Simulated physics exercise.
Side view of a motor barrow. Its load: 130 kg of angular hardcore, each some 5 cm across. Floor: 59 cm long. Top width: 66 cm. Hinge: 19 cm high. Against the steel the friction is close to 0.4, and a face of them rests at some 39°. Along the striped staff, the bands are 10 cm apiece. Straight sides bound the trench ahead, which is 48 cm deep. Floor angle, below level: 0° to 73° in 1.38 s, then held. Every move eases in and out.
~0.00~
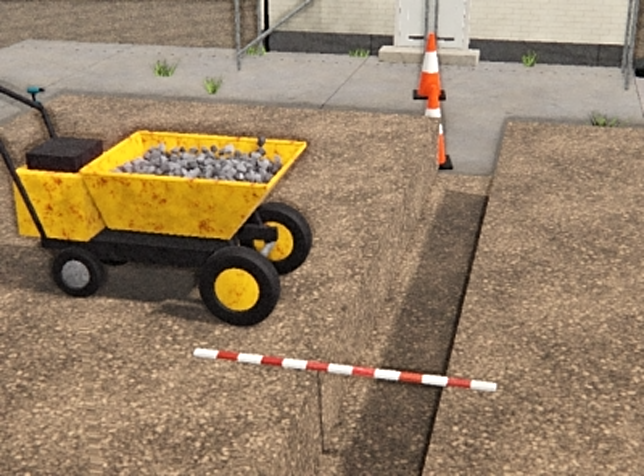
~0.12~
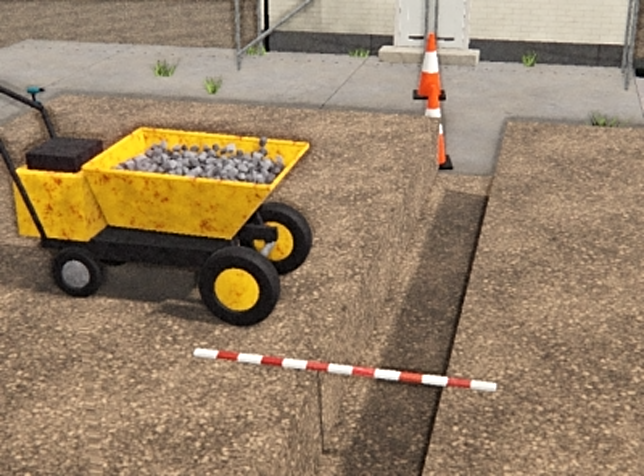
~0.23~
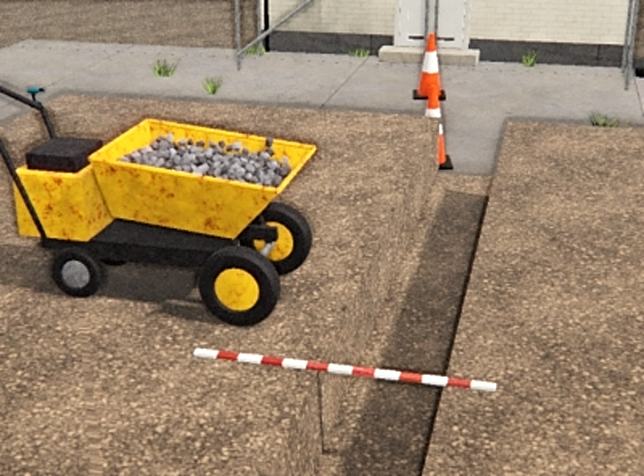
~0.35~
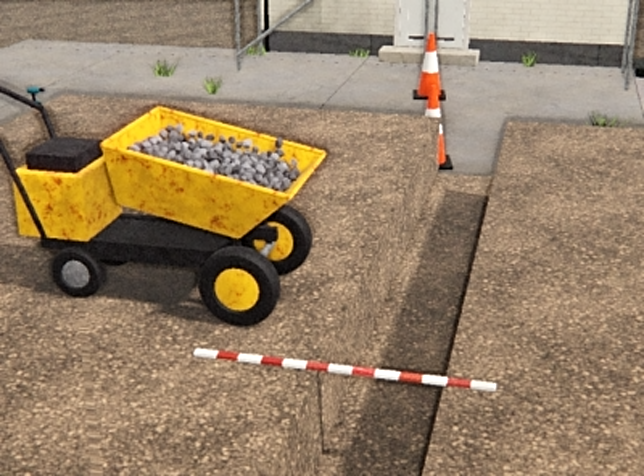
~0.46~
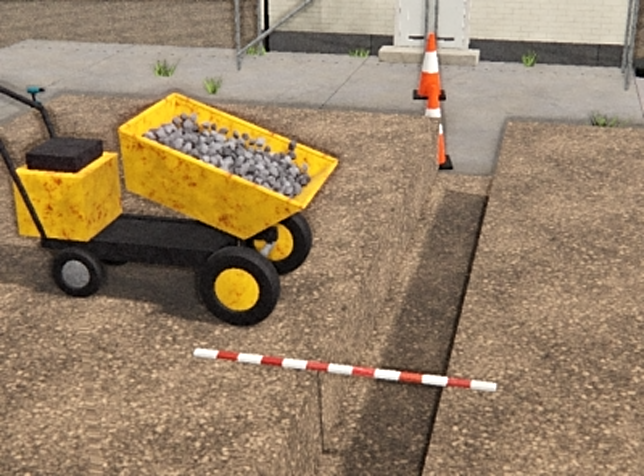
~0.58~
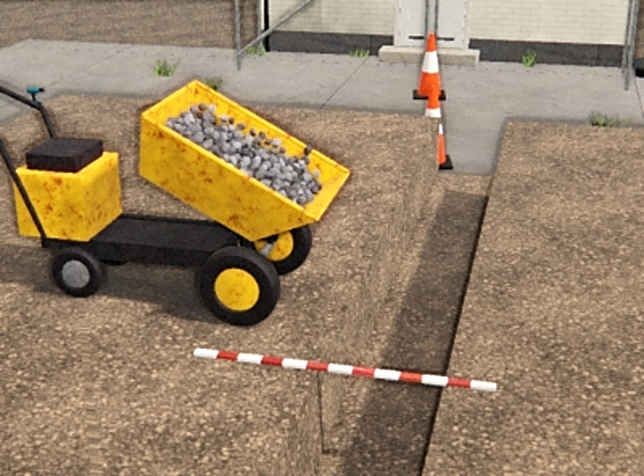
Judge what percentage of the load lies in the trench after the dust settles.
About 95 %.
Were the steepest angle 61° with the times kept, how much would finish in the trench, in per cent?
Then roughly 35 percent.
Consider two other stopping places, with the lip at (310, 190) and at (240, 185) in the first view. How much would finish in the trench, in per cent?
Close to 90 percent in the first case, 100 percent in the second.
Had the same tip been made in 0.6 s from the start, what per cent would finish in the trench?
That would give about 95 percent.
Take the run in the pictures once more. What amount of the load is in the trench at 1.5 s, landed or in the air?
Close to 25 per cent at that time.
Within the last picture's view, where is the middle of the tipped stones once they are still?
Centre estimate: Around (410, 387).
After 1.0 s the floor is at 61°; 100 % in the skip; the foremost stones are at (361, 245).
After 1.5 s the floor is at 73°; 74 % in the skip, 26 % in the trench; the foremost stones are at (448, 392).
After 1.8 s the floor is at 73°; 39 % in the skip, 61 % in the trench; the foremost stones are at (451, 392).
After 3.8 s the floor is at 73°; 5 % in the skip, 95 % in the trench; the foremost stones are at (452, 388).
